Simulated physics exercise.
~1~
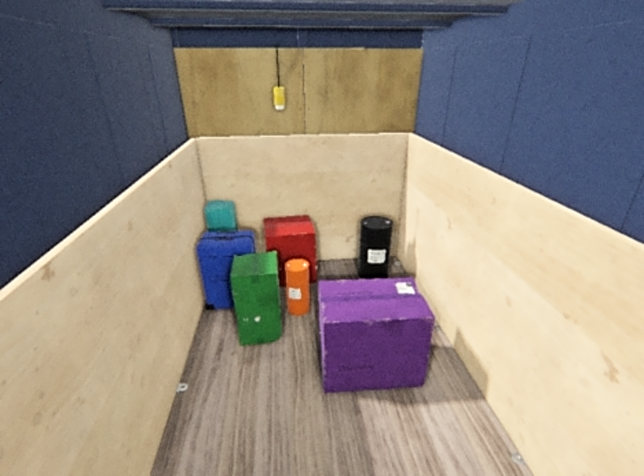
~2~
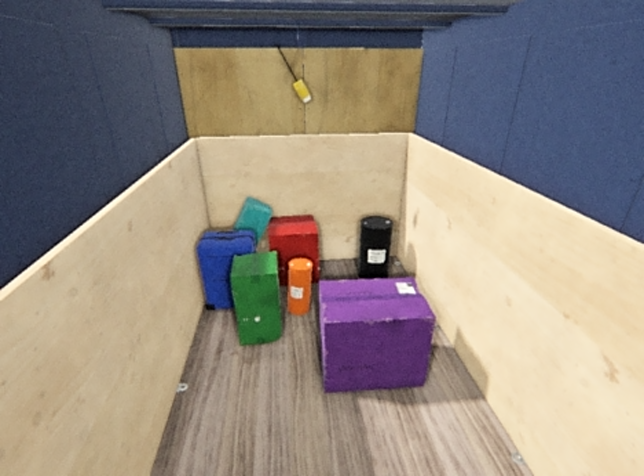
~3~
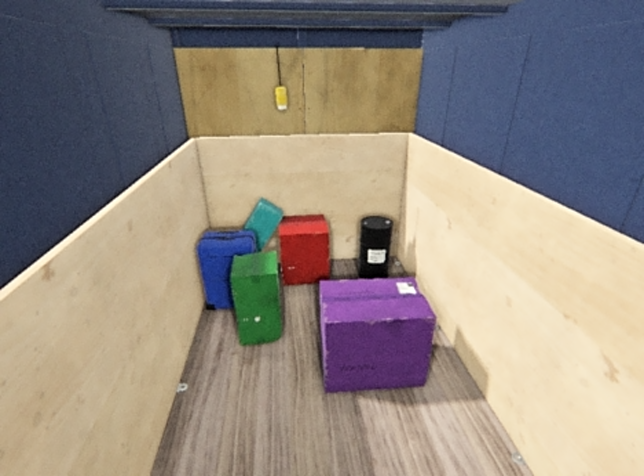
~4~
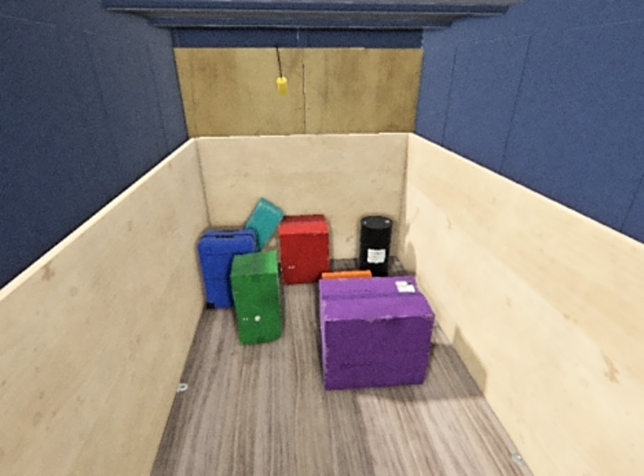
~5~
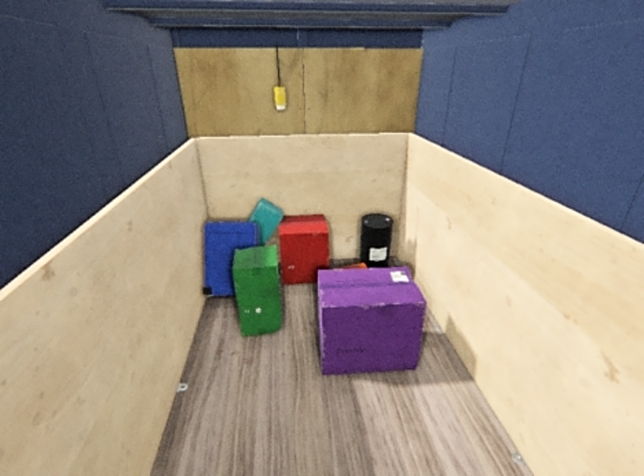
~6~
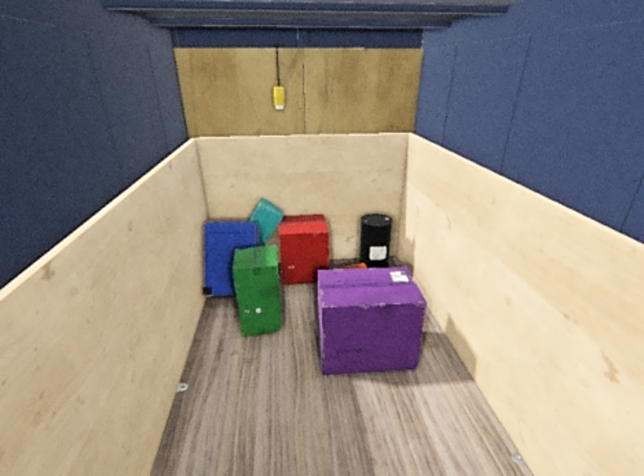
In a walled load bay, a turquoise box slides right and leans, and an orange canister topples.
